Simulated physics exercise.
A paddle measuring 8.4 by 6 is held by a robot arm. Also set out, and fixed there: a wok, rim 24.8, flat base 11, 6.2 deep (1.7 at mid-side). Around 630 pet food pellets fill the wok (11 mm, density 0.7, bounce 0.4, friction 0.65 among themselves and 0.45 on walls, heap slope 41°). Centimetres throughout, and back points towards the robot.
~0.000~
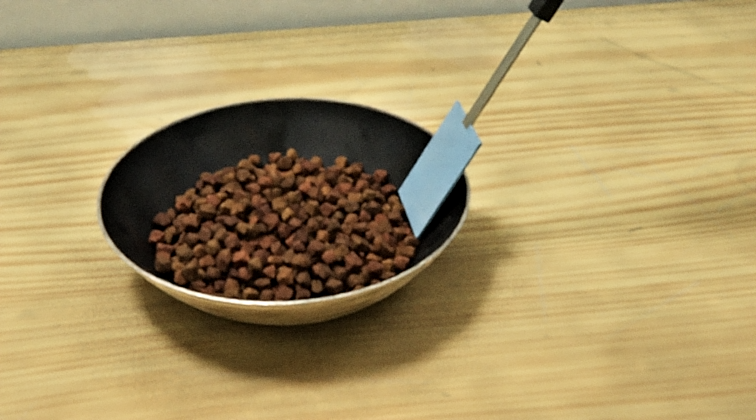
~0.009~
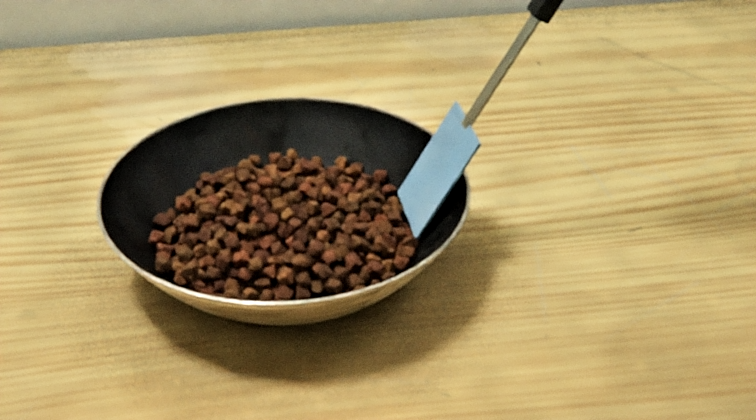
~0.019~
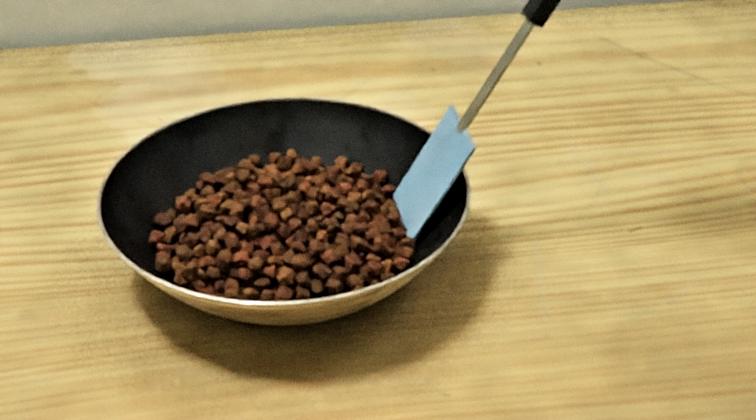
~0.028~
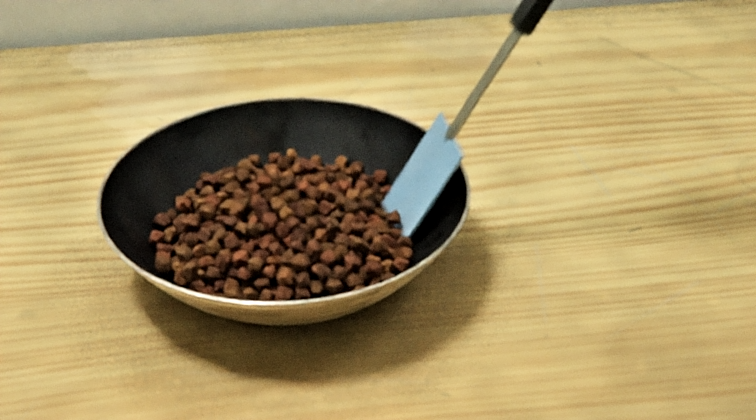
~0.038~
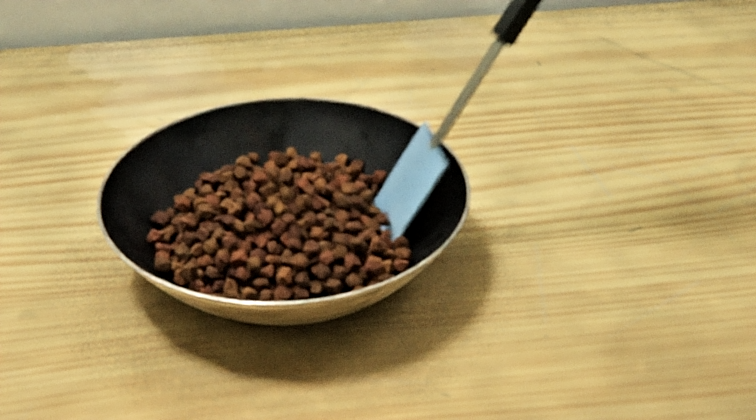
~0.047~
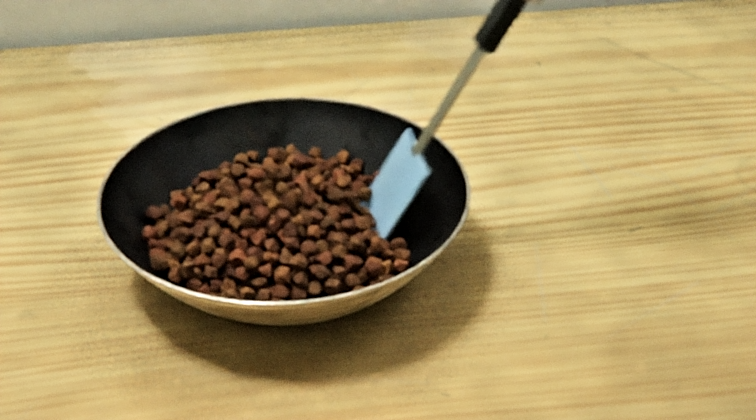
Light blue spatula moving slowly left and slightly down inside a dark wok, nudging the edge of a heap of brown pellets.
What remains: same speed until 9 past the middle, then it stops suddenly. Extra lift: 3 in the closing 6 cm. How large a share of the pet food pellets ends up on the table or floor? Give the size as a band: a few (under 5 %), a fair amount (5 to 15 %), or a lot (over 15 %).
A lot, over 15 %.
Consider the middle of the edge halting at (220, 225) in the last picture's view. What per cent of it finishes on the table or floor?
Estimate: Approx. 20 %.
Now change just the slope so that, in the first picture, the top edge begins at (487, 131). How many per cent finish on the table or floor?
Near 35 in a hundred.
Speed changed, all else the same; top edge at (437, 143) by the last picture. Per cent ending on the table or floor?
Estimate: Close to 30 %.
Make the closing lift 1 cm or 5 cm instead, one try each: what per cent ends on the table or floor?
Close to 40 and 40 percent respectively.
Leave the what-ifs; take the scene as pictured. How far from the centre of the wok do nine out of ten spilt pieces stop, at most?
I'd estimate close to 60 centimetres.
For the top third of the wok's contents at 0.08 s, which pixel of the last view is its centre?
Roughly pixel (255, 207).
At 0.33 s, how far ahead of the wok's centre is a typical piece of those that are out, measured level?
The distance is about 26 cm.
After 0.08 s, sloping 61°, highest piece 9 above the table; 631 in the wok.
After 0.12 s, sloping 61°, highest piece 15 above the table; 629 in the wok, 2 on the blade or in flight.
After 0.33 s, sloping 61°, highest piece 26 above the table; 384 in the wok, 42 on the table or floor, 205 on the blade or in flight.
After 1.38 s, sloping 61°, highest piece 7 above the table; 383 in the wok, 248 on the table or floor.
In the end, 383 in the wok, 248 on the table or floor. That is 39 % on the table or floor.
